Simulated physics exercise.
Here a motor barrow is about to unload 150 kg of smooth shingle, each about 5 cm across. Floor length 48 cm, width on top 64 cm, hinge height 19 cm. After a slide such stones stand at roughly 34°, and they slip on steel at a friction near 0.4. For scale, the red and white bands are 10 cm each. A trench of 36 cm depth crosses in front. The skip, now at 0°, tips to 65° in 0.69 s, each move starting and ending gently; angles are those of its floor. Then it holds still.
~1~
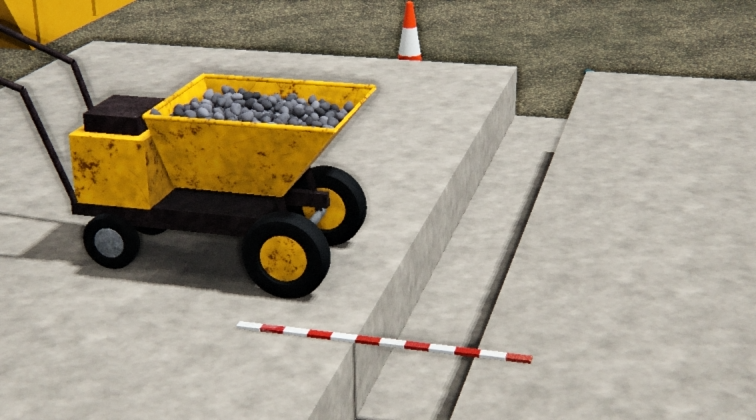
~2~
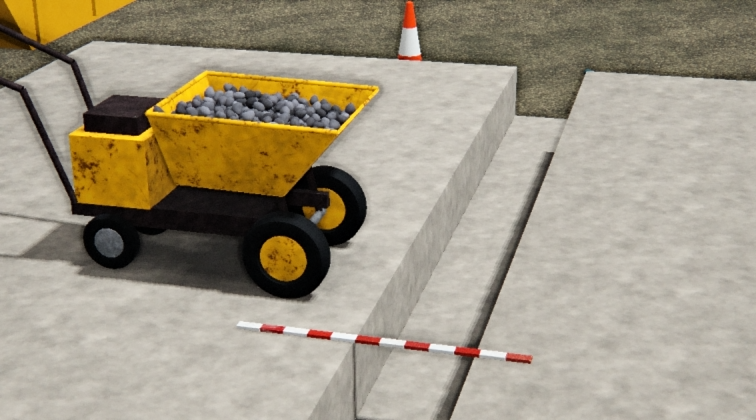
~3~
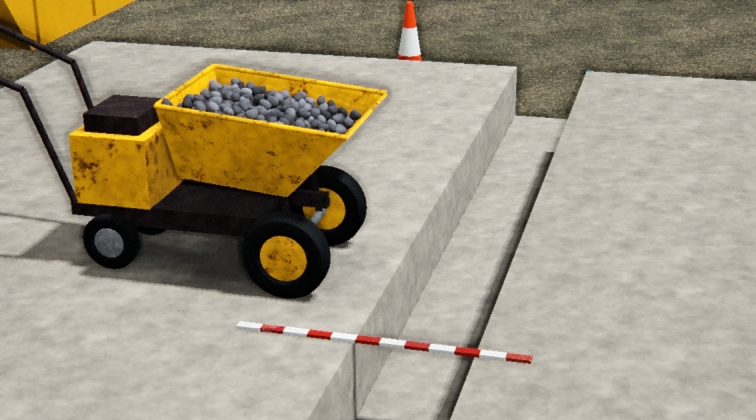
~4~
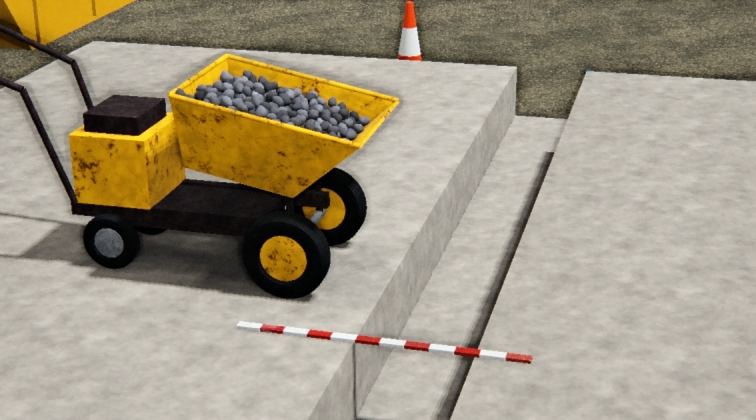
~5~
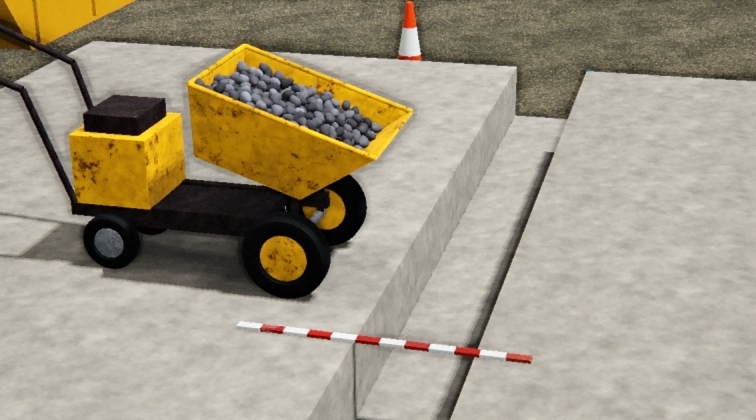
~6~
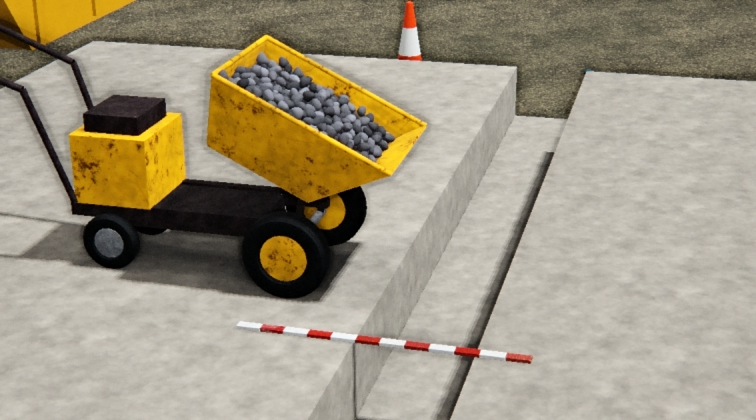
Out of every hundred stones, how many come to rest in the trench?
About 57 per cent.
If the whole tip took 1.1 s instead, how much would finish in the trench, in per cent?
In that case some 70 per cent.
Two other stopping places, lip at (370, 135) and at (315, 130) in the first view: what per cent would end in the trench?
About 30 and 75 per cent.
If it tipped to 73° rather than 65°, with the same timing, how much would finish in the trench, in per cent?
Then about 60 per cent.
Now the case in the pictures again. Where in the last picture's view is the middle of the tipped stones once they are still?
Near (493, 334).
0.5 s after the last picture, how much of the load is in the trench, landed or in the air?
Some 20 per cent.
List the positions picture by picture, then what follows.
In the first picture, the skip is at 0°, its lip at (334, 131); the top of the load is at (240, 102).
In the second picture, the skip is at 1°, its lip at (337, 133); the top of the load is at (241, 101).
In the third picture, the skip is at 5°, its lip at (346, 138); the top of the load is at (230, 94).
In the fourth picture, the skip is at 11°, its lip at (360, 147); the top of the load is at (235, 85).
The fifth picture shows lip at (375, 159), floor tilted 18°, highest stones at (246, 76).
In the sixth picture, the skip is at 26°, its lip at (390, 174); the top of the load is at (265, 70).
Then, 0.2 s after the last picture the floor is at 55°, 100 % in the skip; the foremost stones are at (421, 211).
Then, 0.5 s after the last picture the floor is at 65°, 74 % in the skip, 18 % in the trench, 9 % past the trench; the foremost stones are at (522, 301).
Then, 0.8 s after the last picture the floor is at 65°, 29 % in the skip, 29 % in the trench, 42 % past the trench; the foremost stones are at (715, 311).
Then, 2.8 s after the last picture the floor is at 65°, 0 % in the skip, 57 % in the trench, 43 % past the trench; the foremost stones are past the picture's edge.
